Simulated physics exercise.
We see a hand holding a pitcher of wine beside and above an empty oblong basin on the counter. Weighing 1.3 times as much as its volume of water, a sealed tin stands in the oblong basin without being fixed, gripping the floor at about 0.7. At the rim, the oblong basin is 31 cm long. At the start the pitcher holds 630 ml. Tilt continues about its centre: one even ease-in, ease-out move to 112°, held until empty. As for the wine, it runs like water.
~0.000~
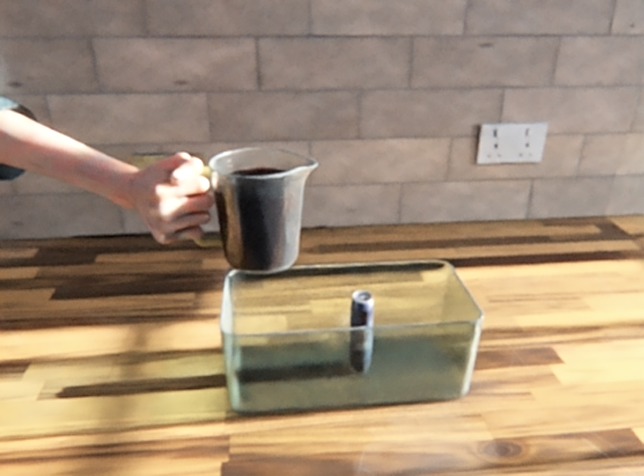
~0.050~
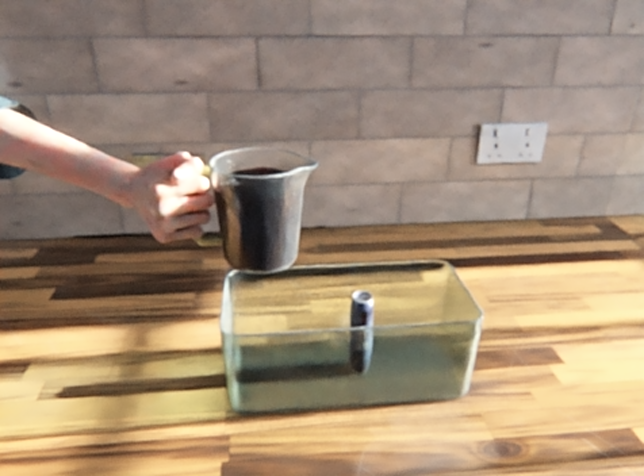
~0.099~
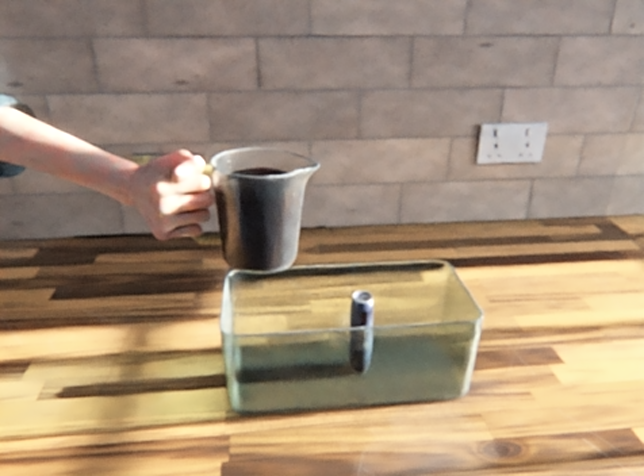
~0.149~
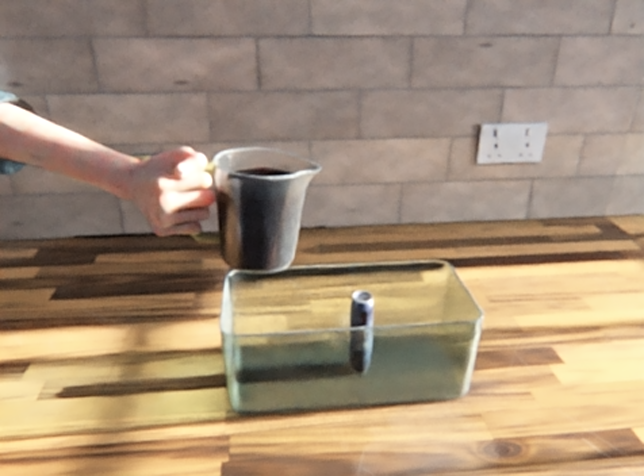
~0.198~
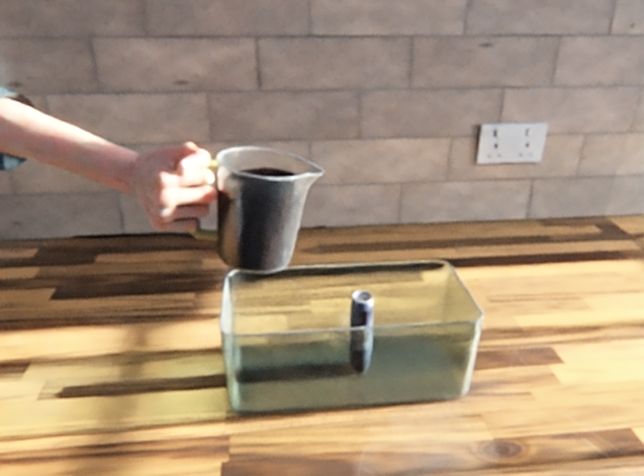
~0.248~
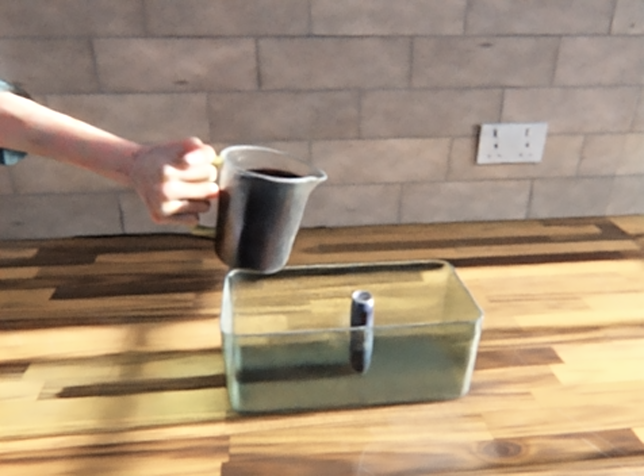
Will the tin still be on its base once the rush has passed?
No, it gets tipped over.
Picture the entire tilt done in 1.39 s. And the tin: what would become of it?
Result: Tin tipped over.
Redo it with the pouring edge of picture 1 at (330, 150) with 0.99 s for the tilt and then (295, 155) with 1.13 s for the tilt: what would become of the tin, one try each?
Run one: It tumbles. Run two: It tumbles.
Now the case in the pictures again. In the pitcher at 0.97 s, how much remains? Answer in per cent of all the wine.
18 %.
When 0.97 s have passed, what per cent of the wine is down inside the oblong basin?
That comes to about 68 percent.
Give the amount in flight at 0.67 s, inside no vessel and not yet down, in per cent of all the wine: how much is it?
Close to 16 per cent, I'd say.
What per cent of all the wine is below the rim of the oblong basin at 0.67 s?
Roughly 6 percent of it.
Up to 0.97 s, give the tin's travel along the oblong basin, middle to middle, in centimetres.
0 cm, roughly.
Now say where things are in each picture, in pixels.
Tilt 0°; pouring edge (317, 162); surface from (216, 181) to (300, 178); the oblong basin's rim runs from (224, 301) to (465, 289); the tin's top is at (362, 300), in the first frame.
Tilt 1°; pouring edge (318, 163); surface from (216, 180) to (300, 179), in the second frame.
Tilt 2°; pouring edge (319, 164); surface from (217, 180) to (301, 179), in the third frame.
Tilt 5°; pouring edge (321, 167); surface from (218, 180) to (303, 179), in the fourth frame.
Tilt 8°; pouring edge (324, 170); surface from (220, 181) to (306, 181), in the fifth frame.
Tilt 13°; pouring edge (327, 175); surface from (222, 183) to (310, 180), in the sixth frame.
By 0.67 s the tilt is 71° and 78 per cent is still to pour; the tin stands where it began.
By 0.97 s the tilt is 106° and 19 per cent is still to pour; the tin stands where it began.
By 1.29 s the tilt is 112° and 0 per cent is still to pour; the tin lies on its side.
By 1.64 s the tilt is 112° and 0 per cent is still to pour; the tin lies on its side.
At rest the tin lies on its side.
